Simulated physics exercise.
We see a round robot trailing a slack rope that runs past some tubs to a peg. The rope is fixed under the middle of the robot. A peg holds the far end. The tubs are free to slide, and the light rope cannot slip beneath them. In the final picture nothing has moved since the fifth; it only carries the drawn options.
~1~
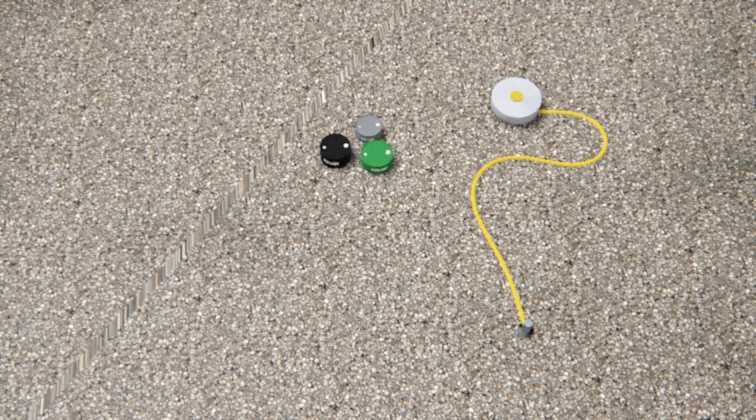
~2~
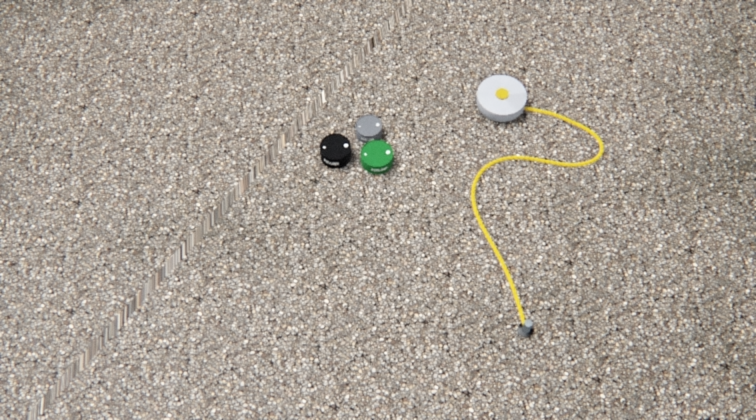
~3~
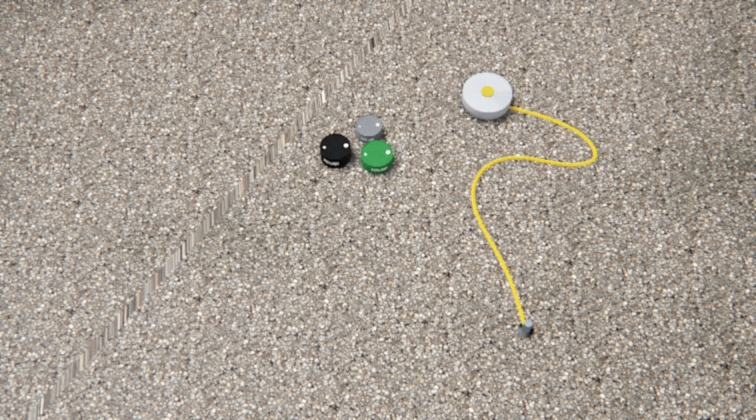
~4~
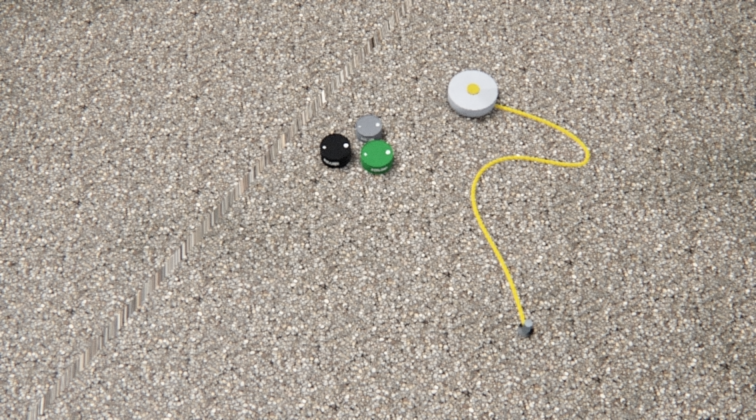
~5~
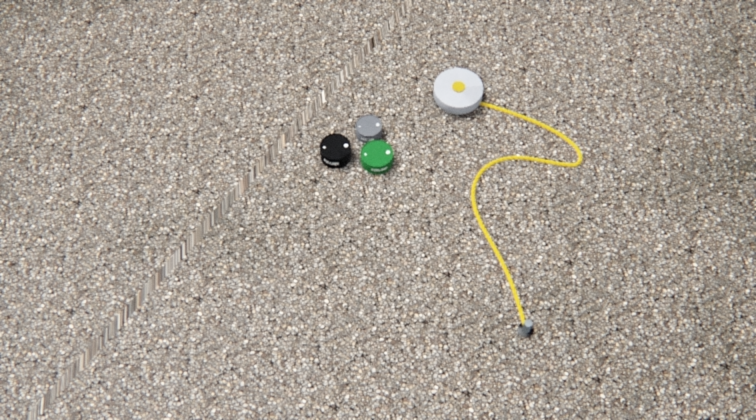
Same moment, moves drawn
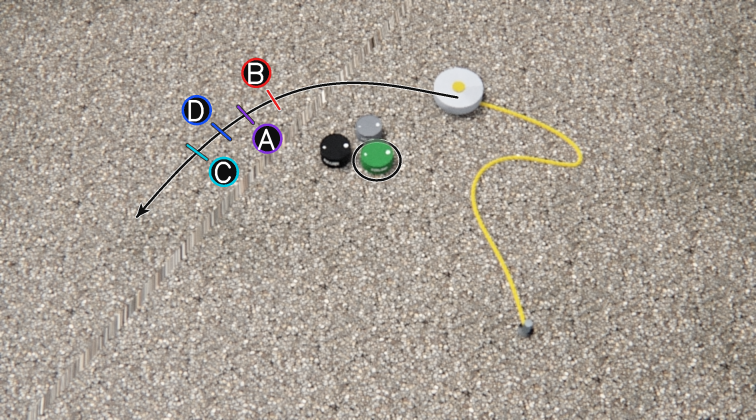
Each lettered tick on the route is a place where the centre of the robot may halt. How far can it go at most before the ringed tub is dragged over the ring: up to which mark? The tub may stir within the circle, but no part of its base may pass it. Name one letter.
It can go as far as C.
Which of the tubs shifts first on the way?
The grey one.
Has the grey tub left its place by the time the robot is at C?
Yes.
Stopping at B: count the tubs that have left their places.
The count is none.
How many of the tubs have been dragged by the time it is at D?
The count is none.
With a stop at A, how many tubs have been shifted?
The count is none.
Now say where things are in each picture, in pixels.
Green tub (377, 157); grey tub (369, 129); black tub (336, 151), in the first picture.
Robot (501, 99); peg (527, 327), in the second picture.
Robot (487, 97); grey tub (369, 129), in the third picture.
Robot (472, 95); peg (527, 327), in the fourth picture.
Robot (458, 92); grey tub (369, 129); black tub (336, 151); peg (527, 327), in the fifth picture.
On the marked copy, A at (246, 115); B at (273, 100); C at (197, 152); D at (221, 132); the ring at (377, 160); the route from (457, 97) via (277, 98) to (137, 217).
Following C. Soon after the start, robot (361, 78); green tub (377, 157).
Later, robot (264, 99); green tub (377, 157).
In the end, robot (196, 147); green tub (377, 157); grey tub (358, 138); the green tub is still in its ring.
As for the rest, A is safe but short; B is safe but short; D is safe but short.
